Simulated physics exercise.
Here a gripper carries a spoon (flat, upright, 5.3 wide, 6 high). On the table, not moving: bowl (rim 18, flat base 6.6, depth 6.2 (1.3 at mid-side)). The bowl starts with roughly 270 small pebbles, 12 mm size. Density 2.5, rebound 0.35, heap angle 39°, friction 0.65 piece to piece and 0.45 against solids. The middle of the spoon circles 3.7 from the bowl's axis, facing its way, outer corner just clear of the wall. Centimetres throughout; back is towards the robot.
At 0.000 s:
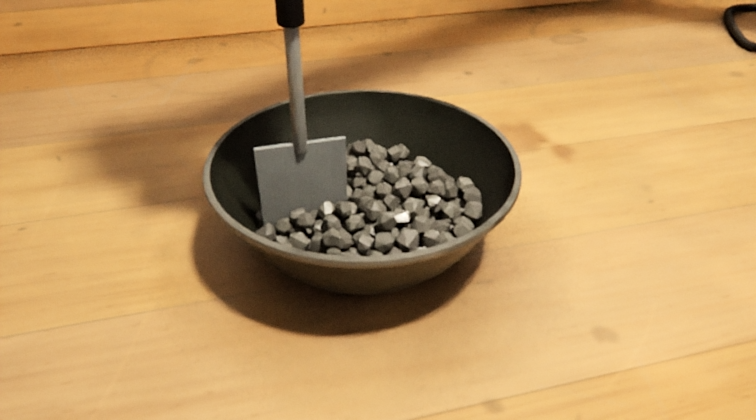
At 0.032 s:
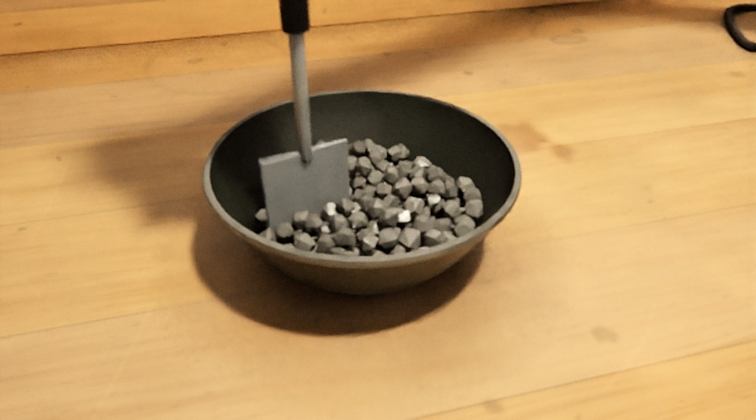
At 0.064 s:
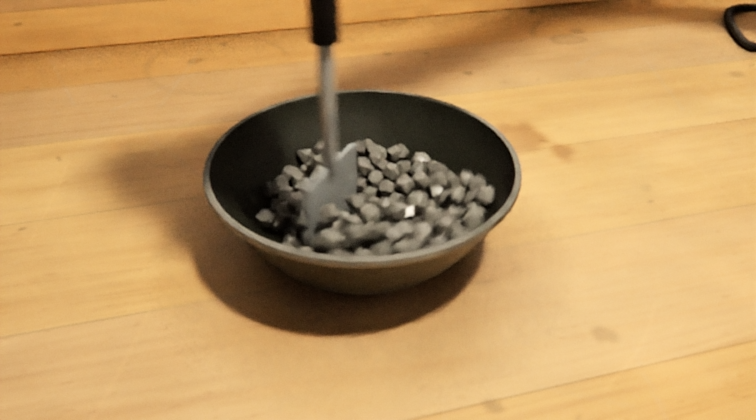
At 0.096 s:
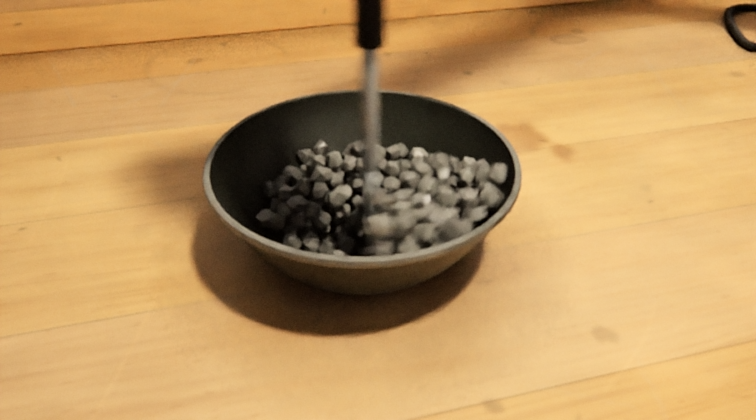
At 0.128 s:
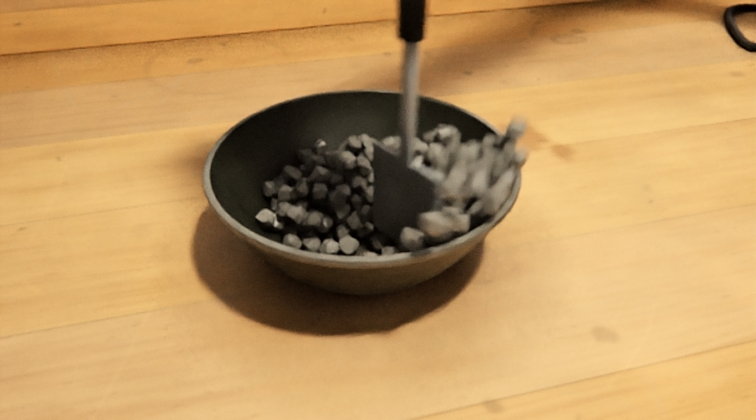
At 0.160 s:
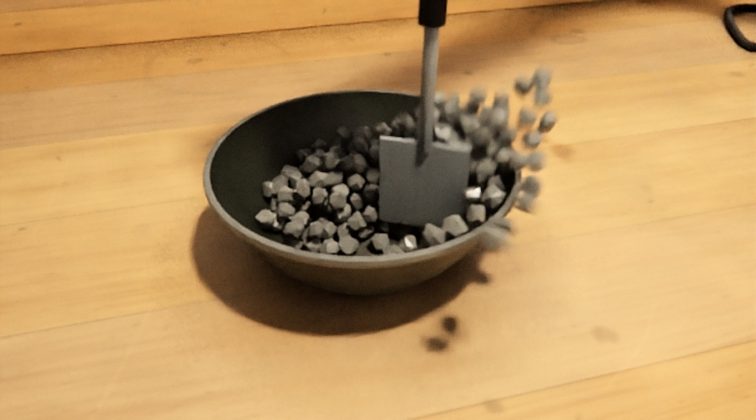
A dark bowl sits still as a spatula sweeps right through gray pebbles, flinging some over the rim.
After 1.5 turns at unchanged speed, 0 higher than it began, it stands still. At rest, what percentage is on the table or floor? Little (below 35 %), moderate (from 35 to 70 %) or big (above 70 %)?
On the table or floor the share is moderate, from 35 to 70 %.
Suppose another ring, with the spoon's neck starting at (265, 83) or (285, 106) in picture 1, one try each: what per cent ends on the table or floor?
About 5 and 50 per cent.
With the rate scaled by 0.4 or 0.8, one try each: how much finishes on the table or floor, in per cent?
About 20 and 40 per cent.
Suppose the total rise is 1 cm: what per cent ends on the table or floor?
Some 50 per cent.
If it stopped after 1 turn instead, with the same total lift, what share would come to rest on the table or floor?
In that case some 45 per cent.
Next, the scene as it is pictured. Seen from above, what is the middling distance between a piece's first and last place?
About 20 cm.
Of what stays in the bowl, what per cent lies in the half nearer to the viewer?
Some 35 per cent.
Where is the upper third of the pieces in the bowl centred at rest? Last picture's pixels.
At about (396, 158).
After 0.30 s, 298° round, highest piece 11 above the table; 193 in the bowl, 12 on the table or floor, 65 in flight or on the tool.
After 0.43 s, 85° round, highest piece 10 above the table; 151 in the bowl, 89 on the table or floor, 30 in flight or on the tool.
After 0.70 s, 180° round, highest piece 5 above the table; 154 on the table or floor, 116 in the bowl.
After 1.40 s, 180° round, highest piece 5 above the table; 154 on the table or floor, 116 in the bowl.
In the end, 154 on the table or floor, 116 in the bowl. That is 57 % on the table or floor.
